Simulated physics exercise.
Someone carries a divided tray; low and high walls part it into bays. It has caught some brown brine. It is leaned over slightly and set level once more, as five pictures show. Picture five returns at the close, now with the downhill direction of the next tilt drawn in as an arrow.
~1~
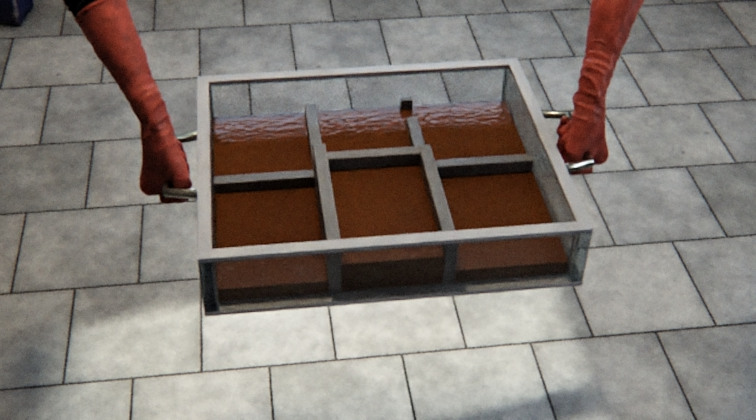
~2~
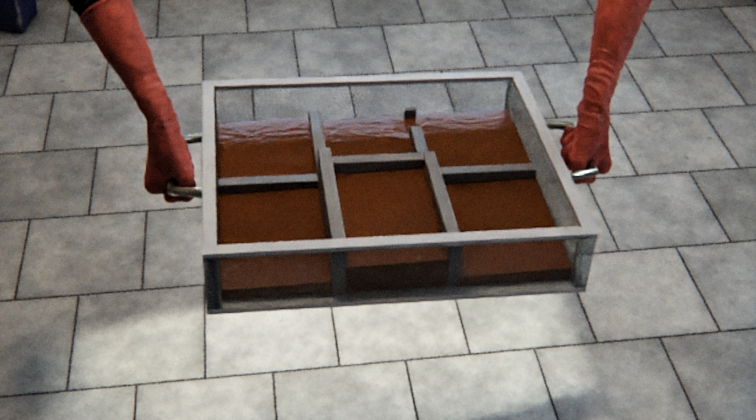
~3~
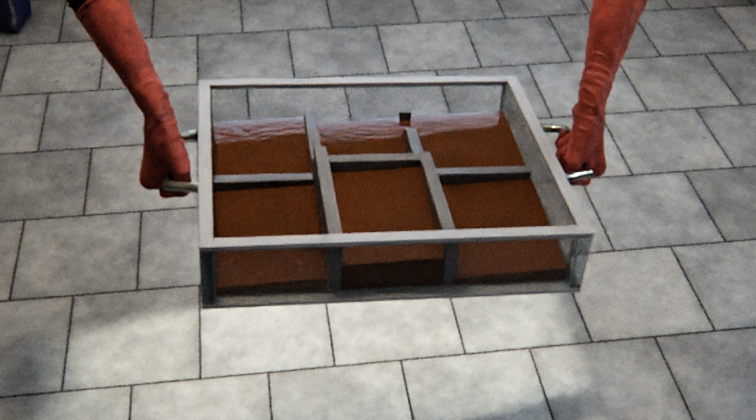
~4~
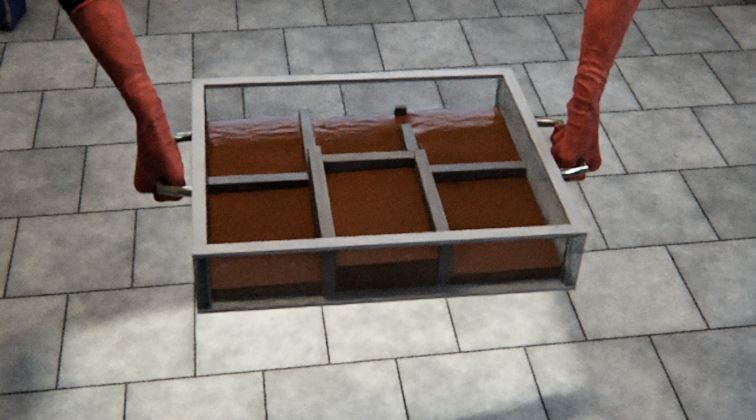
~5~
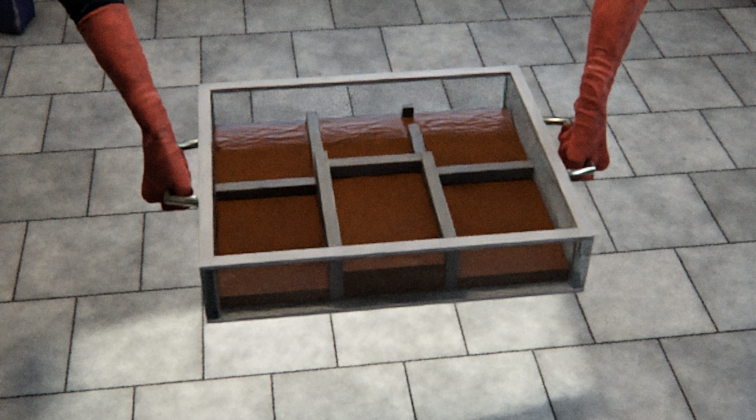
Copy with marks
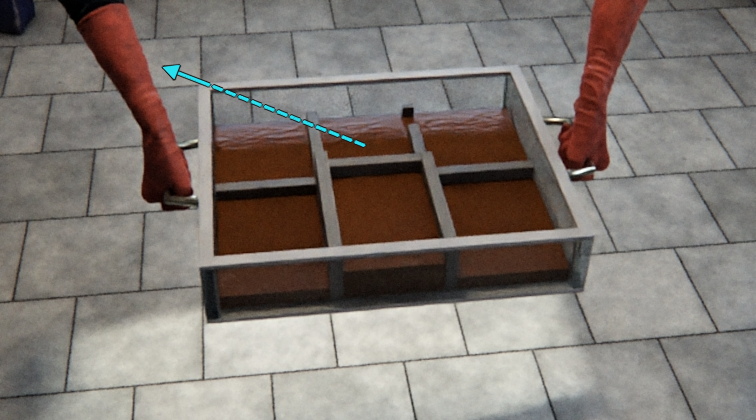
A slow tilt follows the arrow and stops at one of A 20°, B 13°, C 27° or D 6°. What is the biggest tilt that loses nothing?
That is angle B.
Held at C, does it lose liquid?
Yes, it does.
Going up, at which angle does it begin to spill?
The answer is A.
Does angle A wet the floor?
Yes, it does.
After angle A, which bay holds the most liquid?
The back left bay.
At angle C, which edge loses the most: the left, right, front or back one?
The left rim.
The arrow ends at (168, 69).
With A, about 19 % goes over the rim.
With B, nothing spills; the back left bay holds the most.
With C, about 54 % goes over the rim.
With D, nothing spills; the front middle bay holds the most.
